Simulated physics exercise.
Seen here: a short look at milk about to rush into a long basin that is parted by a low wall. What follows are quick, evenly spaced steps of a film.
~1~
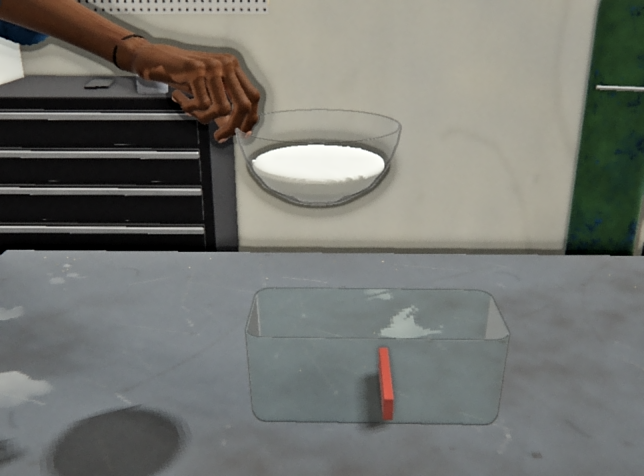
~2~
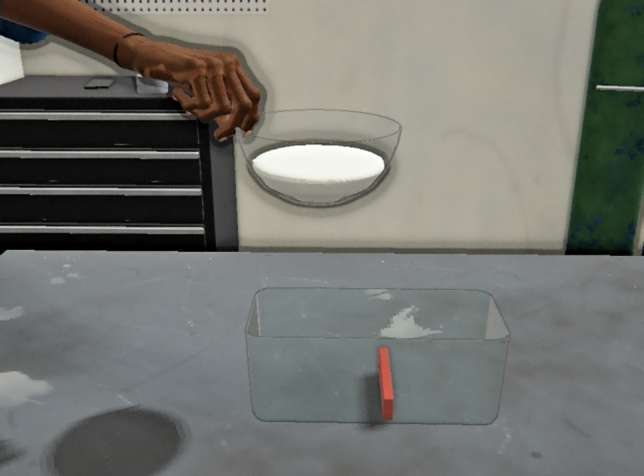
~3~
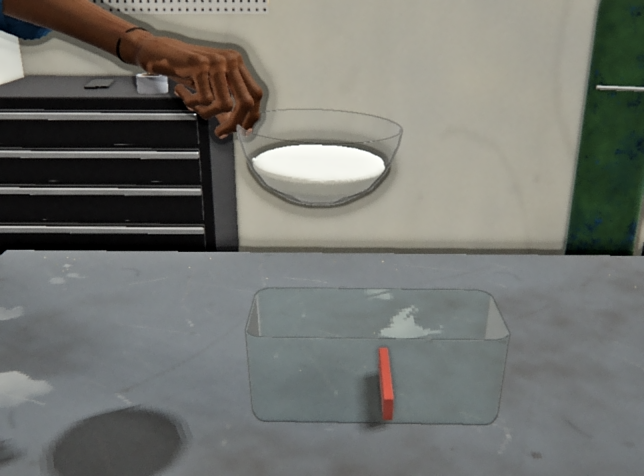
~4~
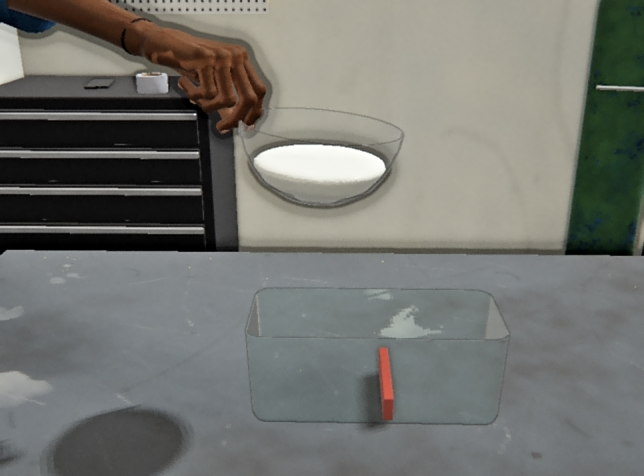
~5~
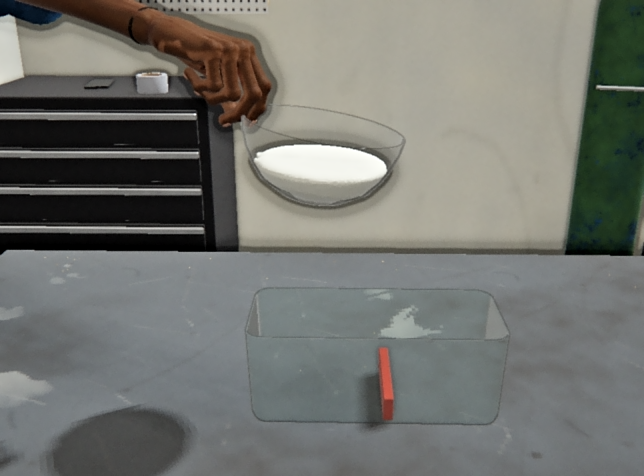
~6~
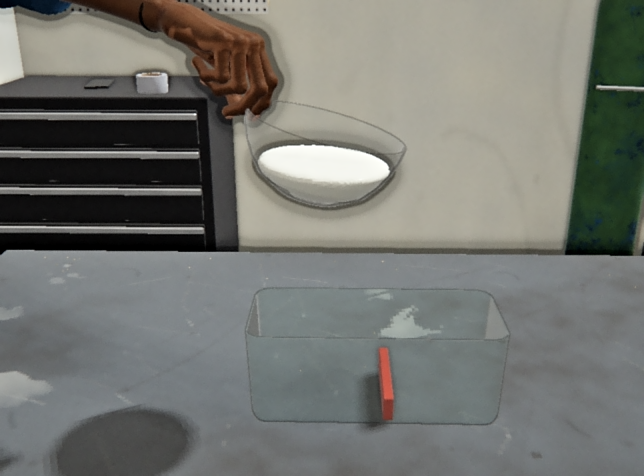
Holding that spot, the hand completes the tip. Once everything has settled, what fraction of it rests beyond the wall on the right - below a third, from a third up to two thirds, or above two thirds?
I expect the share right of the wall to be beyond two thirds.
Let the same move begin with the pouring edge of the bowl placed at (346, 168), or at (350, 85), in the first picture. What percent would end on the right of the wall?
Roughly 30 % the first time and roughly 55 % the second.
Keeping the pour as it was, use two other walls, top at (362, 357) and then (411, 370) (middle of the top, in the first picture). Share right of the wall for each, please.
Roughly 90 % and then 60 %.
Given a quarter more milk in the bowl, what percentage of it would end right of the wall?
That works out to some 75 %.
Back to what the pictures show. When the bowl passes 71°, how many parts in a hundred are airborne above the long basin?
Somewhere around 50 per cent of it.
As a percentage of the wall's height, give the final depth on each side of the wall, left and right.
On the left it is 10 per cent, on the right 80.
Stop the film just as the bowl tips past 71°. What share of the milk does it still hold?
Near 45 %.
A moment on, the bowl is tipped part way and 47 per cent is still to pour, 0 is left of the wall and 2 right of it.
Next, the bowl is tipped on its side and 3 per cent is still to pour, 9 is left of the wall and 73 right of it.
Then the bowl is tipped on its side and 0 per cent is still to pour, 16 is left of the wall and 82 right of it.
Later the bowl is tipped on its side and 0 per cent is still to pour, 17 is left of the wall and 81 right of it.
In the end 17 per cent lies left of the wall, 81 right of it and 2 outside.
